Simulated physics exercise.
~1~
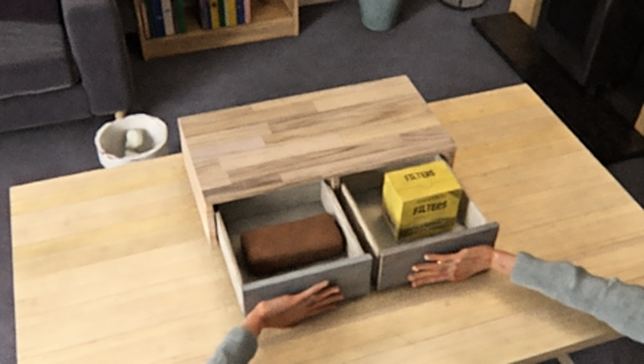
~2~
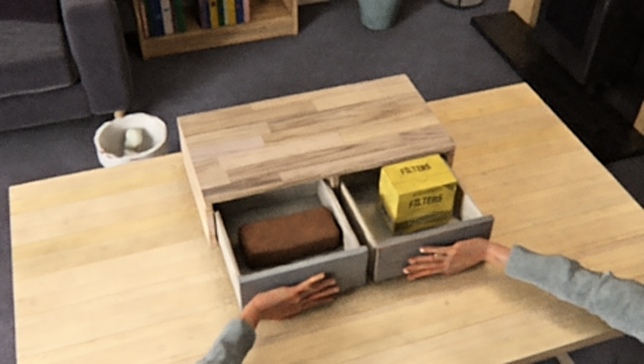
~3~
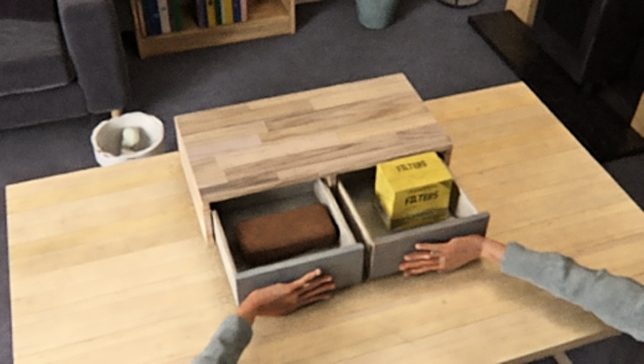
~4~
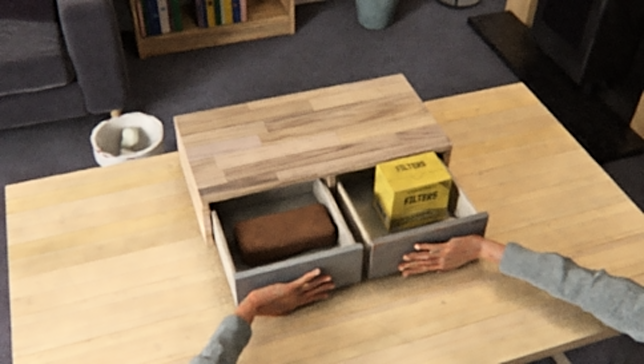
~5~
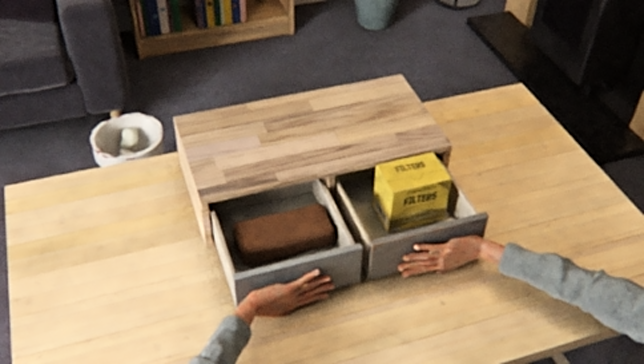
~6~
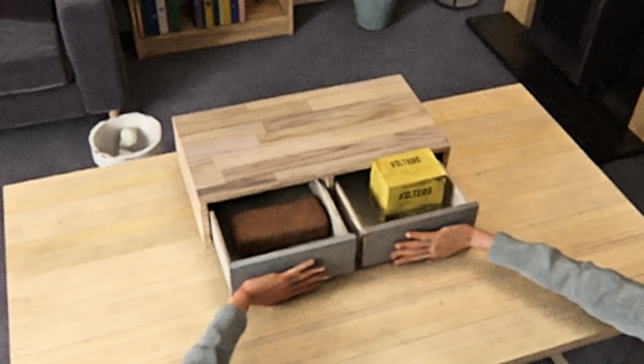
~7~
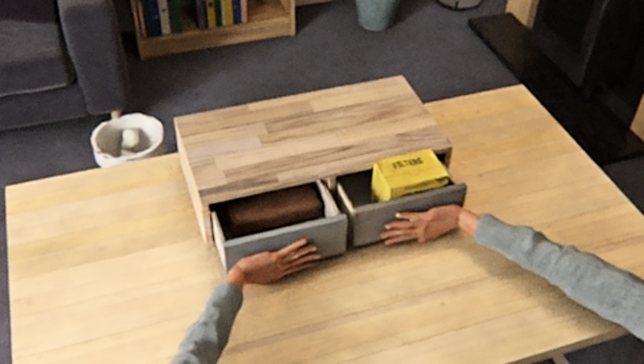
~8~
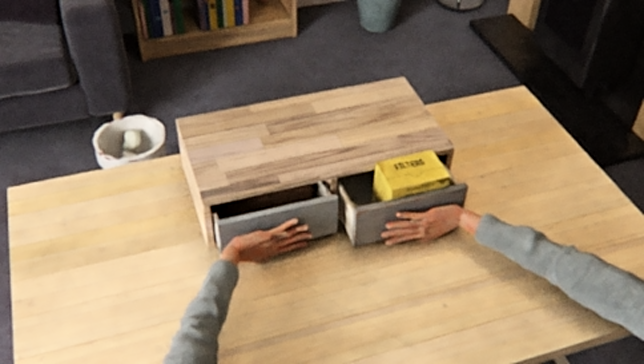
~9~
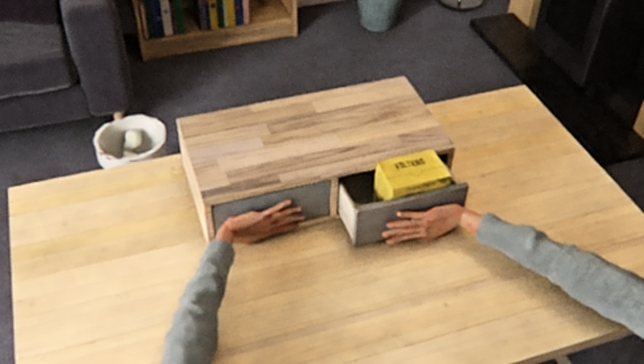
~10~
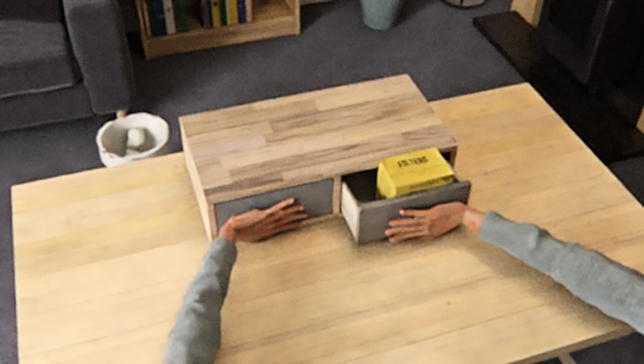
Hands pushing two open drawers of a low wooden cabinet, the left closing over a brown loaf, the right staying ajar with a yellow box.
